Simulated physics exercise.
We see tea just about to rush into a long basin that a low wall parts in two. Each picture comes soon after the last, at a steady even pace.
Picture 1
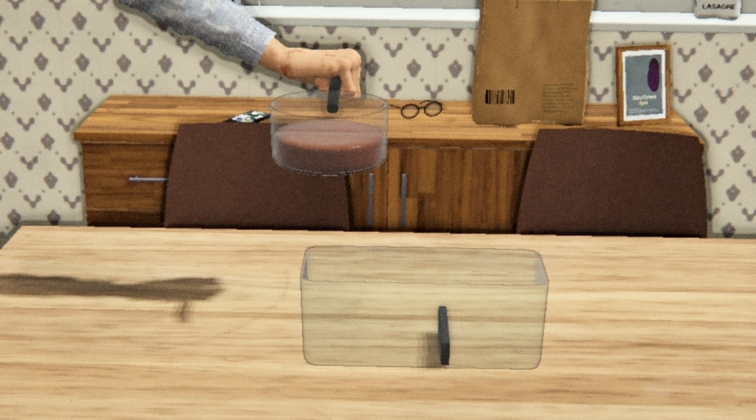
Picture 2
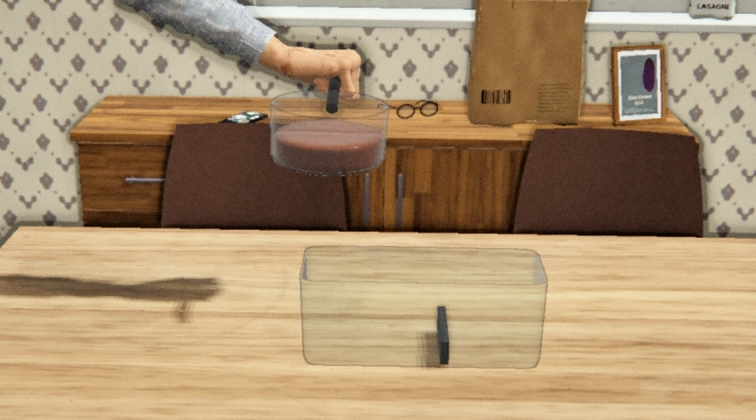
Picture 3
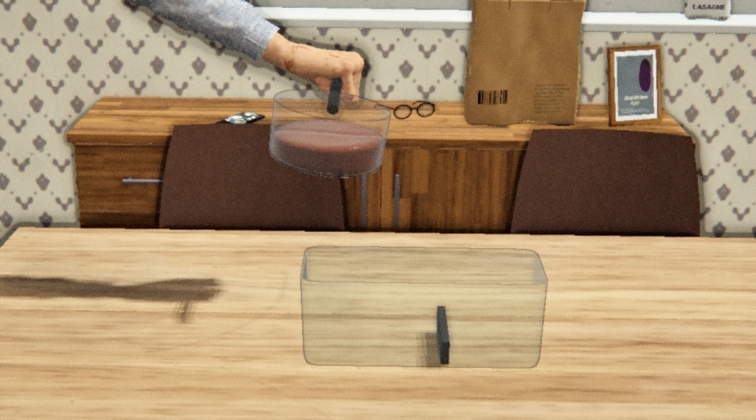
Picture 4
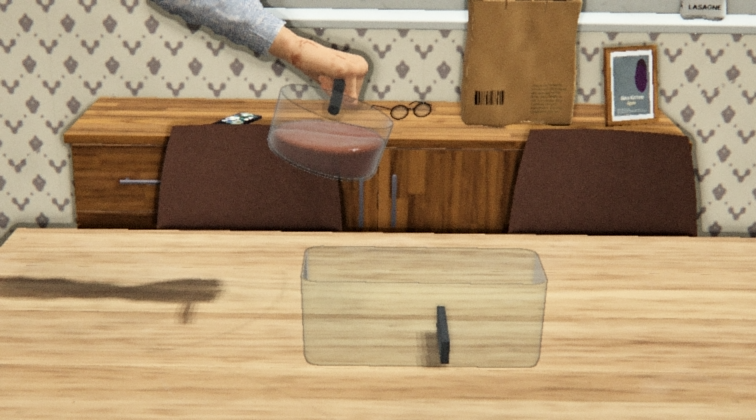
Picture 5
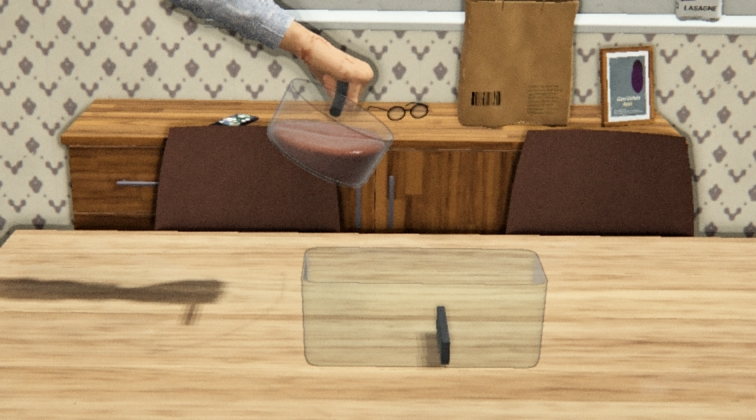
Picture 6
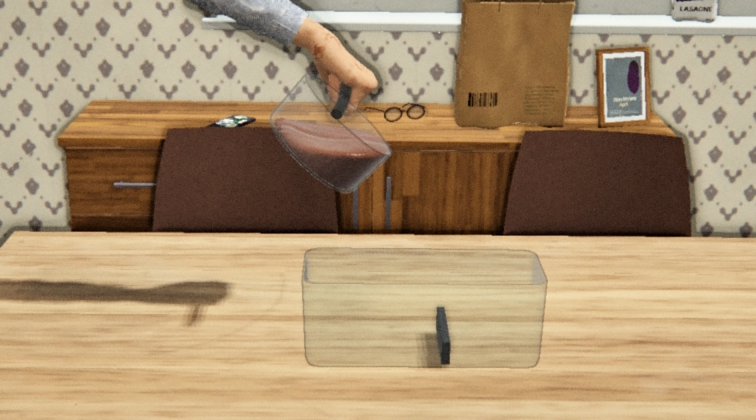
Above a wooden table, a hand steadily tilts a clear container of reddish-brown liquid rightward.
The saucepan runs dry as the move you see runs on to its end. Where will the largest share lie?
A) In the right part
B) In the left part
In the left part (B).
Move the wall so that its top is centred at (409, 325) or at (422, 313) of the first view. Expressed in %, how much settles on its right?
The first placement gives around 60 percent, the second 35 percent.
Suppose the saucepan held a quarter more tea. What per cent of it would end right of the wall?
Roughly 20 in a hundred.
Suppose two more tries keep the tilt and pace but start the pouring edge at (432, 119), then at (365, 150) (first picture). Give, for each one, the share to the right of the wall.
First about 55, then 15 per cent.
A moment on, the tilt is 99° and 27 per cent is still to pour, 20 is left of the wall and 0 right of it.
Next, the tilt is 105° and 8 per cent is still to pour, 76 is left of the wall and 3 right of it.
Then the tilt is 105° and 1 per cent is still to pour, 84 is left of the wall and 9 right of it.
Later the tilt is 105° and 0 per cent is still to pour, 87 is left of the wall and 10 right of it.
In the end 87 per cent lies left of the wall, 10 right of it and 3 outside.
